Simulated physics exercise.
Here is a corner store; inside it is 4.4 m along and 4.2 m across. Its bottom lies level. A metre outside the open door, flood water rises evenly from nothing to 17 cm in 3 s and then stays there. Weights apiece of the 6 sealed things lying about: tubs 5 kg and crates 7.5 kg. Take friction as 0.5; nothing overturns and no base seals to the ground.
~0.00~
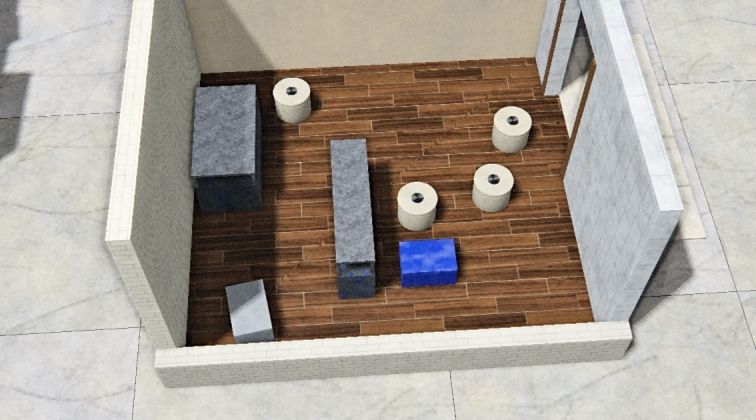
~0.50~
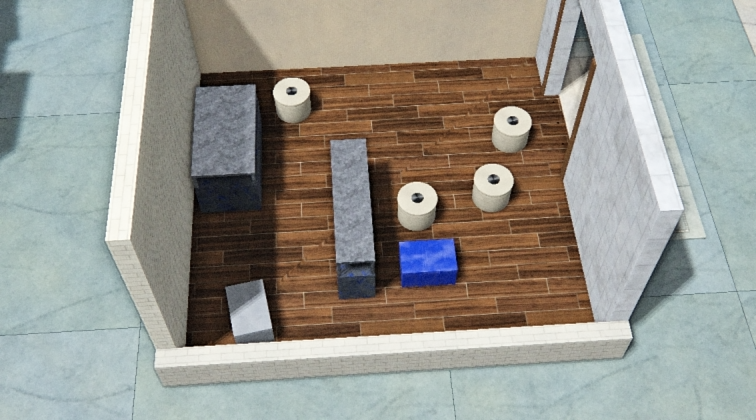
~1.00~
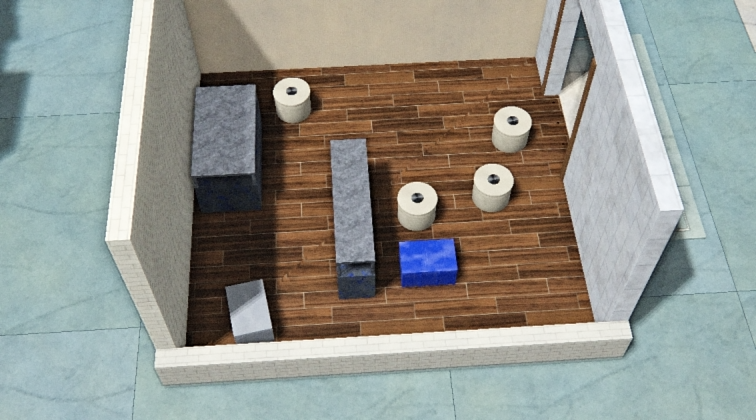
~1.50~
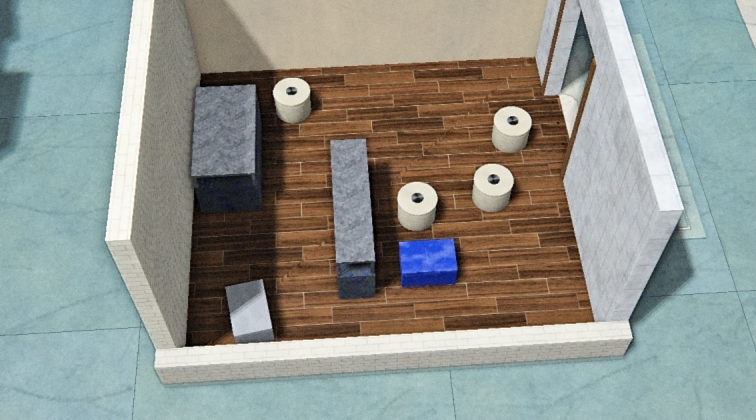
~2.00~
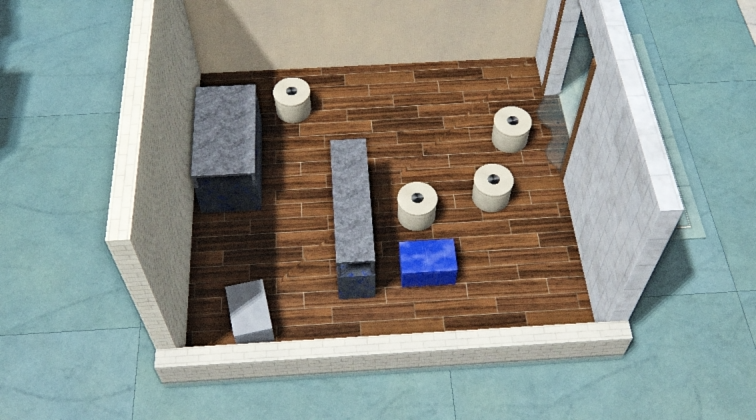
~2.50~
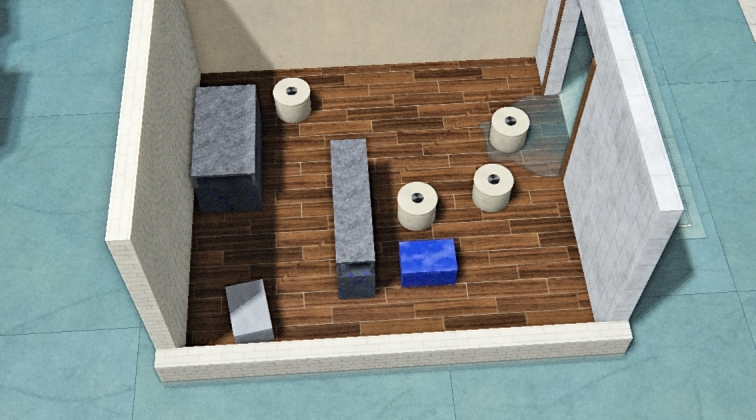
Small store with wooden floor, pale tubs and a blue crate staying still as water spreads outside, then enters through the right doorway.
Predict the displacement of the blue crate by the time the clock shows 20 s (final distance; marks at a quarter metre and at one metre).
Blue crate slides a little.
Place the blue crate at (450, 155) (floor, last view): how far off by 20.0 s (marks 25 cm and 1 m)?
It ends far away.
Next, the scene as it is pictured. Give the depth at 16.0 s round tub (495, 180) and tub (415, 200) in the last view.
Roughly 6 and 11 cm.
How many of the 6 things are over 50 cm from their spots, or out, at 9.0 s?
5 of them.
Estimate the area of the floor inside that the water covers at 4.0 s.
Some 5.0 m2.
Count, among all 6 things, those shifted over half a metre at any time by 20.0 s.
6 of them.
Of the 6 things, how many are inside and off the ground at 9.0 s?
I count 2.
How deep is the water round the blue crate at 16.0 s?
Roughly 6 cm.
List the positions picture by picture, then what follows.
The blue crate at (428, 256), on the bottom; 0.0 m2 under water; 0 of 6 have shifted, in the first frame.
The blue crate at (428, 256), on the bottom; 0.0 m2 under water; 0 of 6 have shifted, in the second frame.
The blue crate at (428, 256) rests on the ground; water covers 0.0 m2; 0 of 6 have shifted, in the third frame.
The blue crate at (428, 256) rests on the ground; water covers 0.0 m2; 0 of 6 have shifted, in the fourth frame.
The blue crate at (428, 256), on the bottom; water covers 0.0 m2; 0 of 6 have shifted, in the fifth frame.
The blue crate at (428, 256), on the bottom; water covers 0.5 m2; 0 of 6 have shifted, in the sixth frame.
After 4.0 s the blue crate is near (428, 256), 0.0 m from its start, aground; 0 afloat.
After 9.0 s the blue crate is near (498, 290), 0.8 m from its start, aground; 2 afloat.
After 16.0 s the blue crate is near (461, 195), 0.9 m from its start, afloat; 6 afloat.
After 20.0 s the blue crate is near (464, 245), 0.4 m from its start, afloat; 6 afloat.
